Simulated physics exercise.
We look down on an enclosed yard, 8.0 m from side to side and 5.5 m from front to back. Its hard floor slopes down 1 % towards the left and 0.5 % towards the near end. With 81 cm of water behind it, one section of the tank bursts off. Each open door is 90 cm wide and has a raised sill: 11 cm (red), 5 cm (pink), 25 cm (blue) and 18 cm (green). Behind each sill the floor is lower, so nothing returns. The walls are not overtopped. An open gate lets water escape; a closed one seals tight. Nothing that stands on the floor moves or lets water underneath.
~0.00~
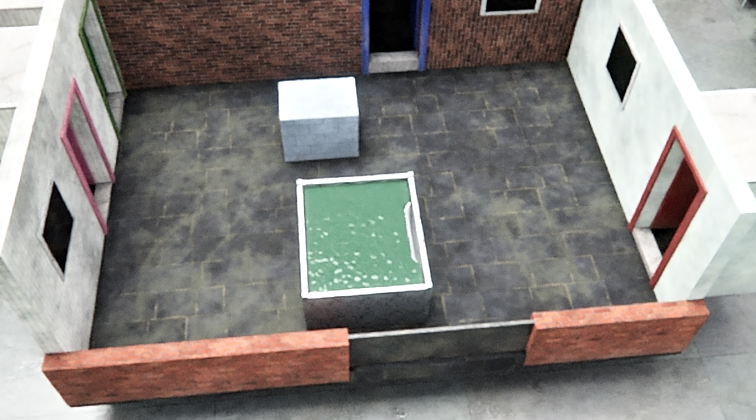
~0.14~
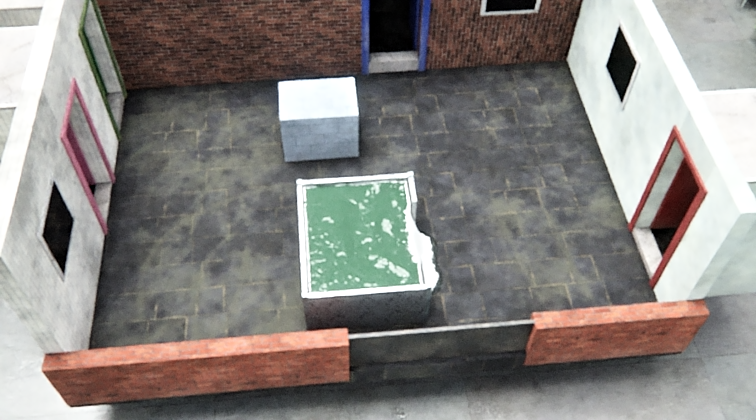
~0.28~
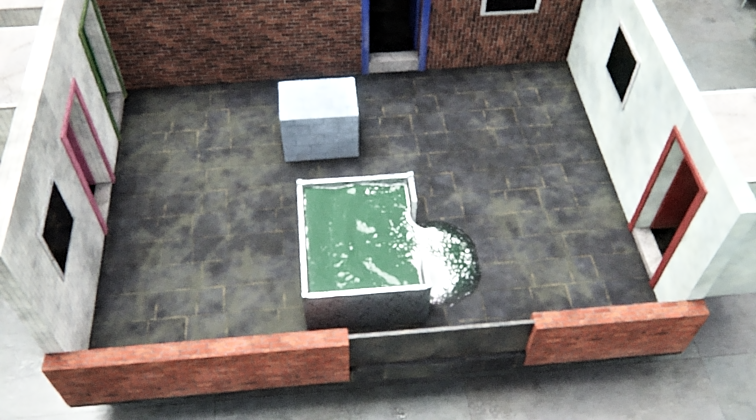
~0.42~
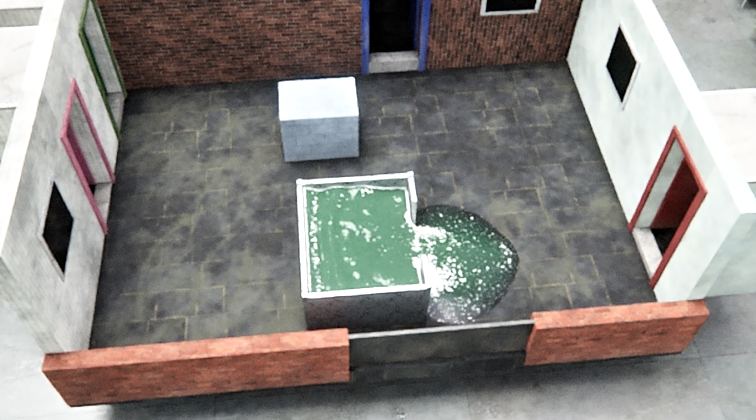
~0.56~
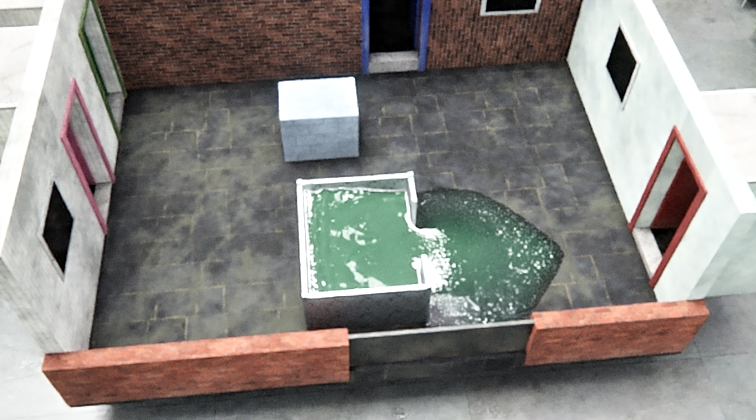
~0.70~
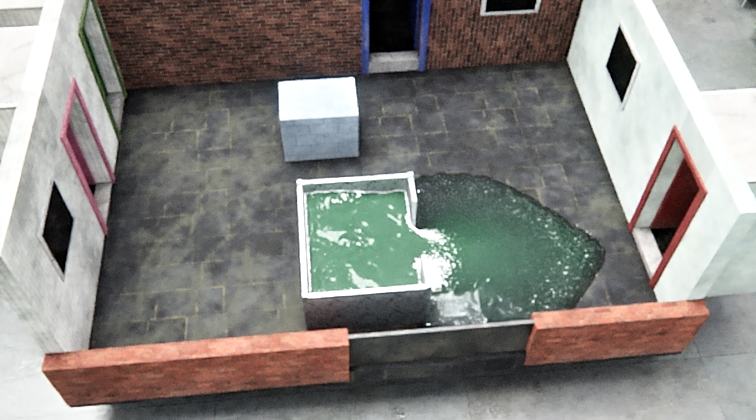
In a walled yard, green water bursts from a tank's right side and spreads rightward across the floor.
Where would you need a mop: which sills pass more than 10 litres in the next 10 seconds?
The water let in: At the red door it passes the limit; at the pink door it stays under the limit; at the blue door it keeps below the limit; at the green door it keeps below the limit.
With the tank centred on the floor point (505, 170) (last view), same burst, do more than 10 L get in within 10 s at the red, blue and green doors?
Against that limit: Red under, blue below, green not over.
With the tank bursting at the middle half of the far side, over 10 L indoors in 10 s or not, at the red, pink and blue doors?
Then: Red below, pink above, blue not over.
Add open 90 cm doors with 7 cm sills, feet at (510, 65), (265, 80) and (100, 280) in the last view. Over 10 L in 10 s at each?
In that order: Over, below, below.
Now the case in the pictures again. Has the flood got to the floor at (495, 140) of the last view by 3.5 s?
It is under water.
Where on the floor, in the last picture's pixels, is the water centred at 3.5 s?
Around (488, 230).
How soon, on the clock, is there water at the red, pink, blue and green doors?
Red 0.8 s, pink 8.0 s, blue 3.6 s, green 7.0 s.
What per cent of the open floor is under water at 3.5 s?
About 35 per cent.
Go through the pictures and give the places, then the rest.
In the first picture, the tank at (361, 235) is whole and still, 81 cm deep.
In the second picture, water pours out at (415, 254) and has run 0.5 m, to (431, 290); typically 8 cm deep outside, 81 cm at the tank's back.
In the third picture, the front is at (474, 276), 0.9 m from the gap at (415, 254); 0.9 m2 of floor is under water; 79 cm left at the back of the tank.
In the fourth picture, the front is at (512, 262), 1.4 m from the gap at (415, 254); 2.0 m2 of floor is under water; 71 cm left at the back of the tank.
In the fifth picture, the front is at (556, 259), 2.1 m from the gap at (415, 254); 3.9 m2 of floor is under water; 68 cm left at the back of the tank.
In the sixth picture, water pours out at (415, 253) and has run 2.8 m, to (599, 255); typically 5 cm deep outside, 68 cm at the tank's back.
After 1.4 s water covers 30 % of the floor and is deepest (46 cm) near (663, 315); red door 18 cm at the sill, 32 L in, pink door not reached, blue door not reached, green door not reached.
After 2.2 s water covers 35 % of the floor and is deepest (34 cm) near (654, 327); red door 29 cm at the sill, 108 L in, pink door not reached, blue door not reached, green door not reached.
After 3.5 s water covers 35 % of the floor and is deepest (20 cm) near (577, 247); red door 19 cm at the sill, 170 L in, pink door not reached, blue door not reached, green door not reached.
After 6.0 s water covers 55 % of the floor and is deepest (14 cm) near (576, 85); red door 11 cm at the sill, 202 L in, pink door not reached, blue door 7 cm at the sill, 0 L in, green door not reached.
After 10.0 s water covers 85 % of the floor and is deepest (12 cm) near (125, 102); red door 5 cm at the sill, 203 L in, pink door 5 cm at the sill, 0 L in, blue door 5 cm at the sill, 0 L in, green door 11 cm at the sill, 0 L in.
